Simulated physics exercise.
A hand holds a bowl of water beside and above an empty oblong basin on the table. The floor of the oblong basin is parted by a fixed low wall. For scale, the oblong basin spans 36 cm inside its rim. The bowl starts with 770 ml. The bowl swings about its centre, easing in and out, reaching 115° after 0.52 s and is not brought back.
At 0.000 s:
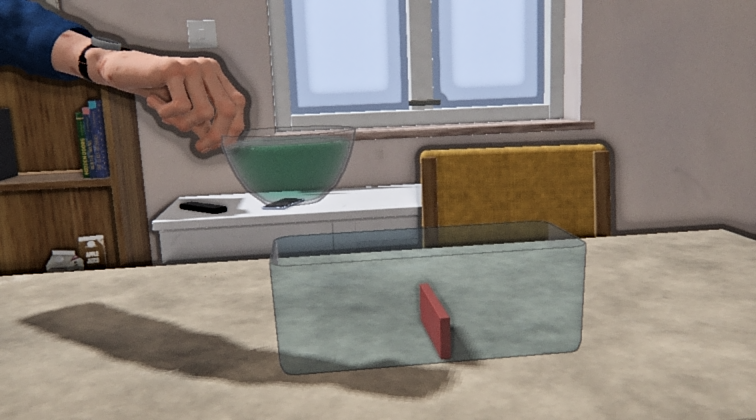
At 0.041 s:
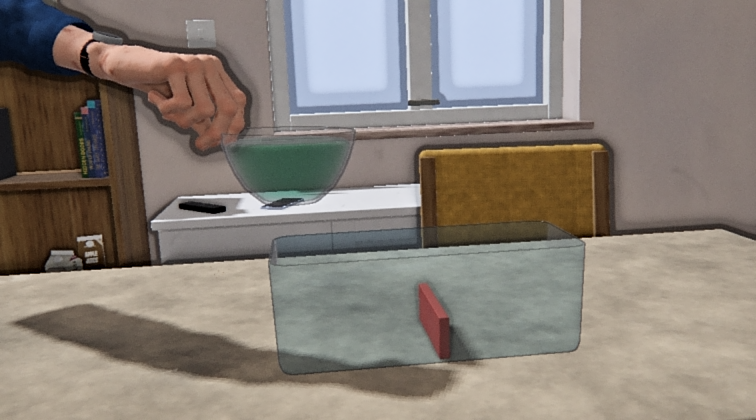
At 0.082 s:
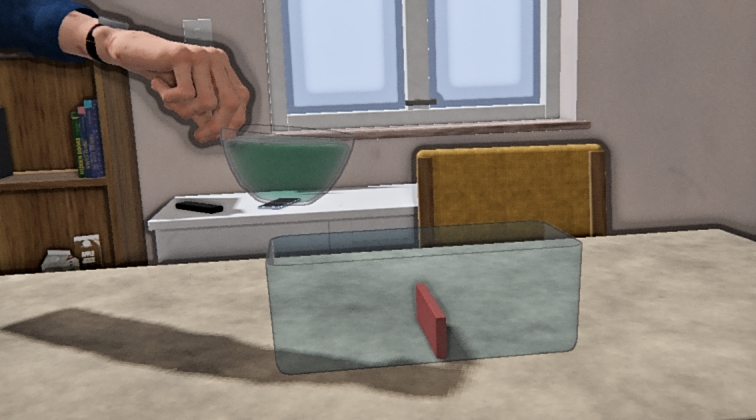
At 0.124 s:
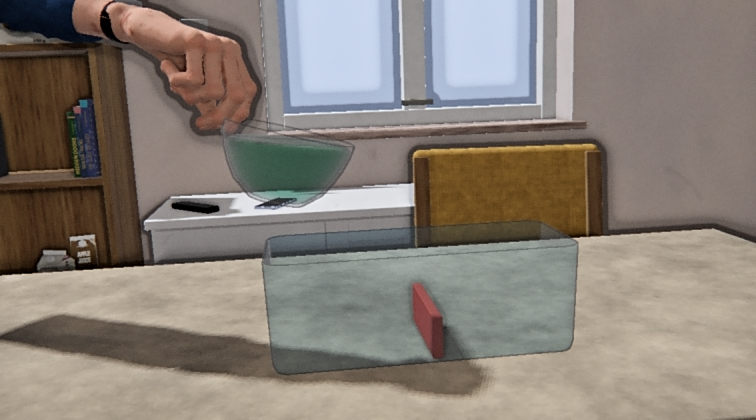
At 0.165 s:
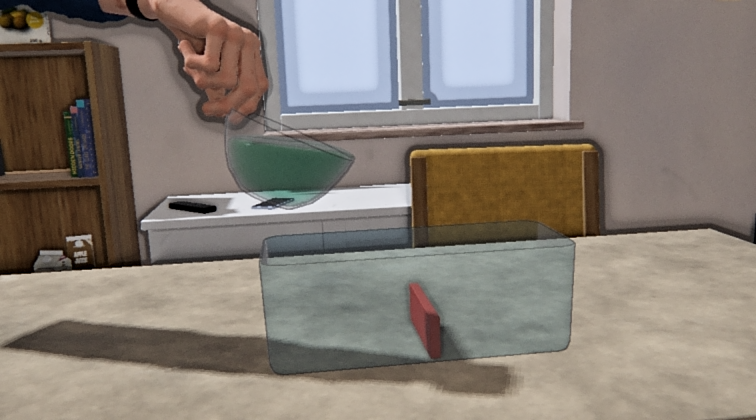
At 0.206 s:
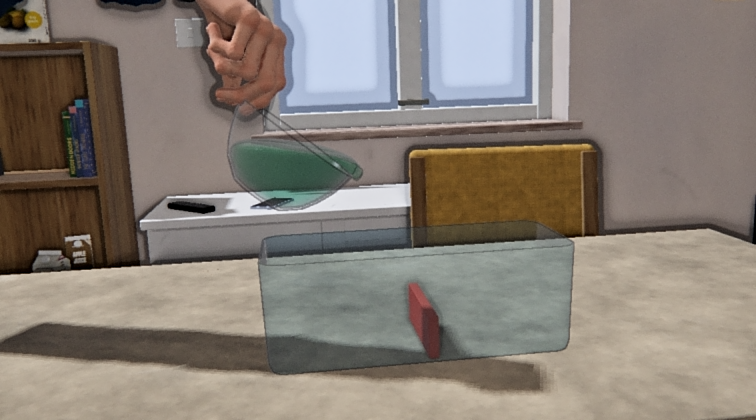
A hand tilted a clear bowl of green liquid steadily to the right above a see-through oblong basin with a small red wall inside, rising as the bowl leaned until the liquid reached its lower rim.
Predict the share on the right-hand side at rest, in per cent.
Roughly 16 per cent is past the wall.
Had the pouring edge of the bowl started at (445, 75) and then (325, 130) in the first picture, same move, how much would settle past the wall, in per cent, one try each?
First 80, then 15 per cent.
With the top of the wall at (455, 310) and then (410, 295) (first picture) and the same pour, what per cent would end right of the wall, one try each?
First 35, then 25 per cent.
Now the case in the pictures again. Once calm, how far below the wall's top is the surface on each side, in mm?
Left about 26 mm, right about 46 mm.
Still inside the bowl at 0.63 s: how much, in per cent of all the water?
Some 0 per cent.
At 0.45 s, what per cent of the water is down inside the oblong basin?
Near 82 in a hundred.
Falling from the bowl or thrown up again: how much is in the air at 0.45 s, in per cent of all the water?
About 12 per cent.
Then, 0.45 s in, the tilt is 110° and 6 per cent is still to pour, 82 is left of the wall and 0 right of it.
Then, 0.63 s in, the tilt is 115° and 0 per cent is still to pour, 86 is left of the wall and 4 right of it.
Then, 0.82 s in, the tilt is 115° and 0 per cent is still to pour, 78 is left of the wall and 15 right of it.
Then, 1.02 s in, the tilt is 115° and 0 per cent is still to pour, 78 is left of the wall and 16 right of it.
Finally, 78 per cent lies left of the wall, 16 right of it and 6 outside.
